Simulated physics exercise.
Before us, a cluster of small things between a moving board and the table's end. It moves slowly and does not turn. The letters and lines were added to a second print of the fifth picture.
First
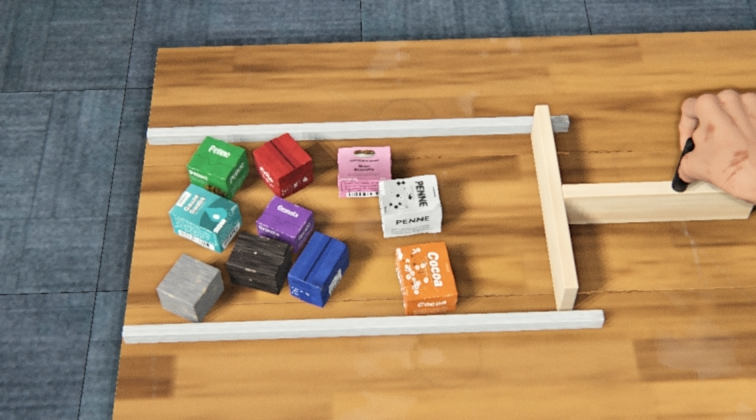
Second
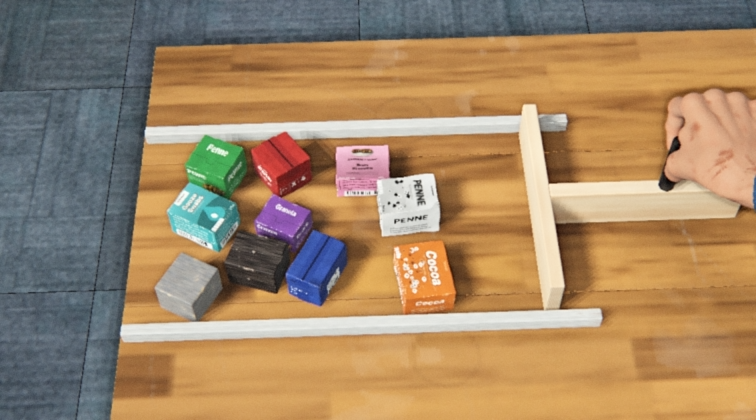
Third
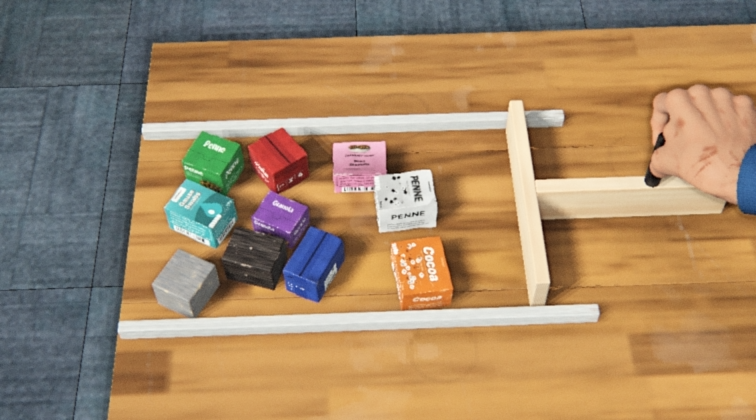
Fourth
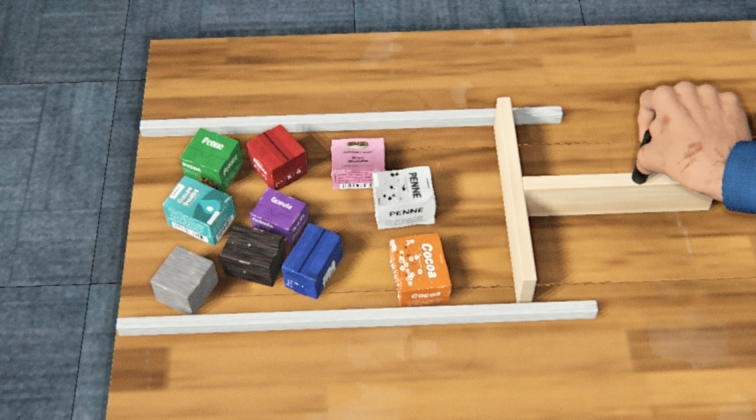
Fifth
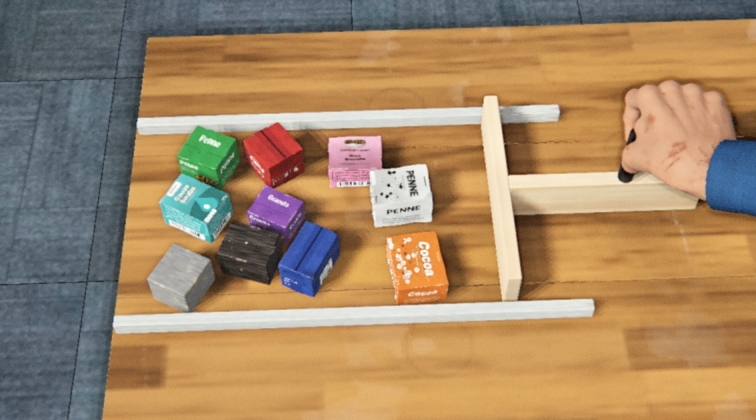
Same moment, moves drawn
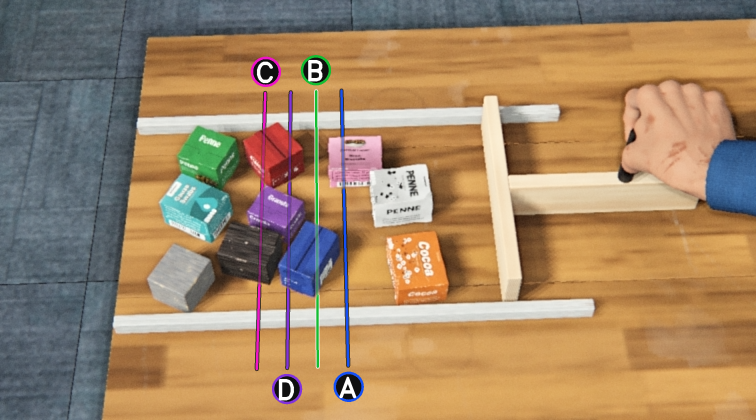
A wooden tabletop above dark blue carpet tiles is seen from a high angle, with the view drifting very slightly. Between two pale rails sit small boxes and blocks: green, red, turquoise, purple, grey, black and blue clustered left, with pink, white and orange ones nearer a T-shaped wooden pusher. A hand at right slides the pusher slowly leftward without turning it, while the boxes stay essentially still, untouched.
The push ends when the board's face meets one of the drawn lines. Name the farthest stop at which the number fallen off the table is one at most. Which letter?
C is the last line within the limit.
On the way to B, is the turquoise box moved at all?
By then, yes.
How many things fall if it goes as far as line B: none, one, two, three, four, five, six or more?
In all, none.
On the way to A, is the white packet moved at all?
By then, yes.
On the copy, A at (345, 216); B at (317, 217); C at (261, 219); D at (289, 218).
On C. First, board (415, 184); orange packet (386, 268); white packet (377, 196).
Then, board (328, 187); grey block (166, 285); turquoise box (184, 205).
Finally, board (264, 189); turquoise box (127, 200); green packet (142, 159); none fallen.
By contrast, A is within the limit but short; B is within the limit but short; D is within the limit but short.
